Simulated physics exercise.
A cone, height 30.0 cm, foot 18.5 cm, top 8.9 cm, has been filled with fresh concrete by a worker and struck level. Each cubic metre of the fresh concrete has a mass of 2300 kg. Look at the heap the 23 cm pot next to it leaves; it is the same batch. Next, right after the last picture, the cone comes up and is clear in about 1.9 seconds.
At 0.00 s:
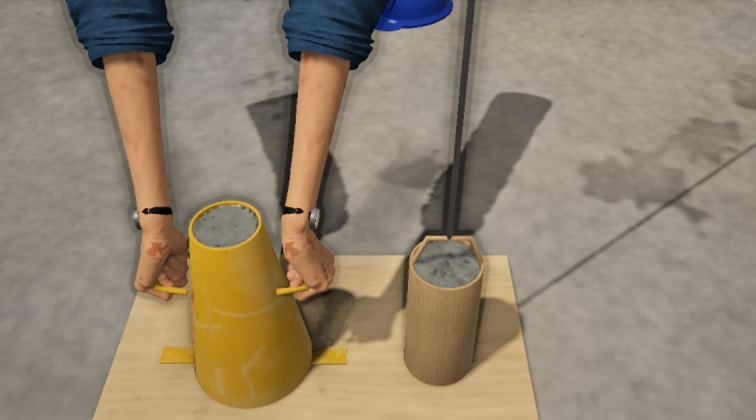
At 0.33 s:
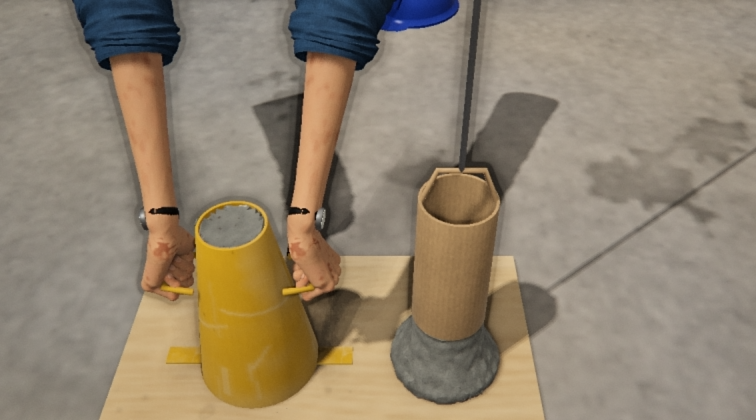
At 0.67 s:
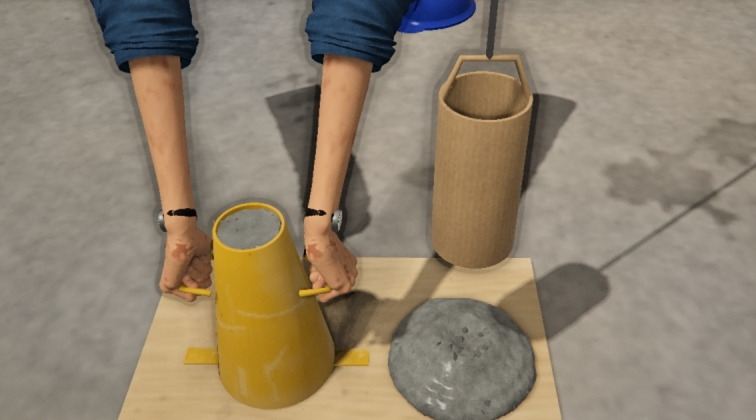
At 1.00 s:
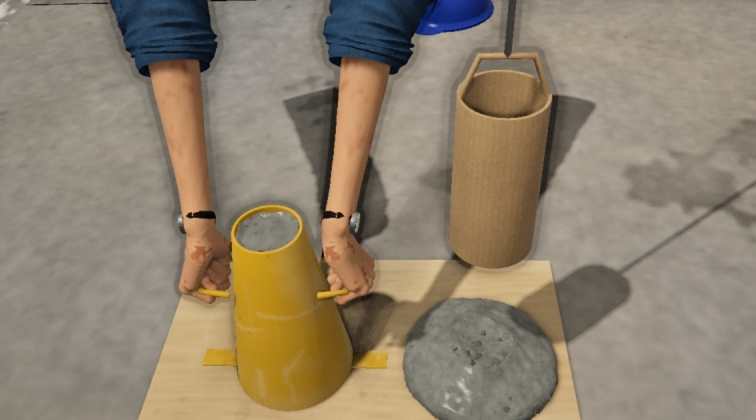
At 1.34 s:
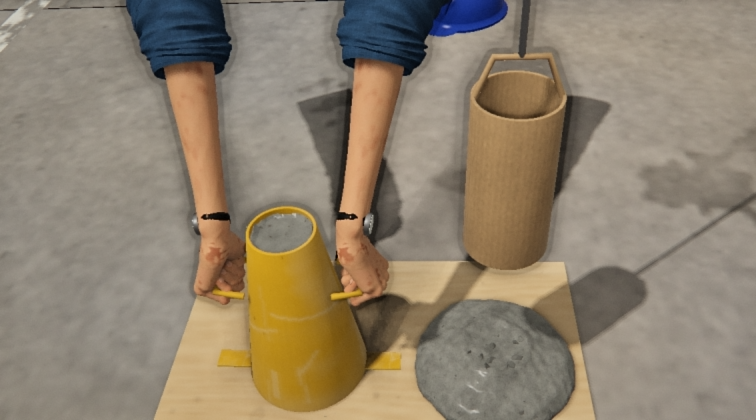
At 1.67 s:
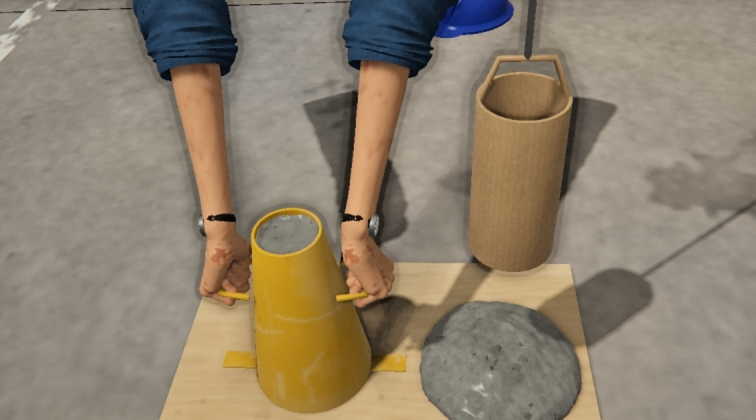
On a wooden board over a grey concrete floor, two hands grip the handles of a filled yellow cone that stays put. To its right, a brown cylinder lifts straight up on a rod, and the wet grey mix inside slumps into a low, rounded mound that flattens slightly.
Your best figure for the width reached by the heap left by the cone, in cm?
About 39 cm.
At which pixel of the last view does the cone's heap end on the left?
Location: About (199, 392).
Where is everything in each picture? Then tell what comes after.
Middle of the pot's mouth at (447, 263), still down; middle of the cone's top at (226, 226), not yet moved, in the first picture.
Middle of the pot's mouth at (459, 200), raised 12 cm; middle of the cone's top at (232, 226), not yet moved, in the second picture.
Middle of the pot's mouth at (485, 97), raised 28 cm; what the pot left 6.4 cm high and 24 cm wide, top at (463, 337); middle of the cone's top at (249, 228), not yet moved, in the third picture.
Middle of the pot's mouth at (504, 96), raised 28 cm; what the pot left 5.7 cm high and 25 cm wide, top at (481, 343); middle of the cone's top at (267, 230), not yet moved, in the fourth picture.
Middle of the pot's mouth at (518, 97), raised 28 cm; what the pot left 5.4 cm high and 26 cm wide, top at (495, 346); middle of the cone's top at (281, 231), not yet moved, in the fifth picture.
Middle of the pot's mouth at (524, 98), raised 28 cm; what the pot left 5.3 cm high and 26 cm wide, top at (500, 348); middle of the cone's top at (287, 233), not yet moved, in the sixth picture.
After 2.1 s, the cone is up 5.9 cm; the fresh concrete has come down 13 cm to 17 cm and is 26 cm wide.
After 2.6 s, the cone is up 18 cm; the fresh concrete has come down 23 cm to 7.1 cm and is 36 cm wide.
After 3.1 s, the cone is up 31 cm; the fresh concrete has come down 24 cm to 6.4 cm and is 38 cm wide.
After 3.7 s, the cone is clear; the fresh concrete has come down 24 cm to 6.2 cm and is 38 cm wide.
After 4.3 s, at rest, the cone is clear; the fresh concrete has come down 24 cm to 6.2 cm and is 39 cm wide.
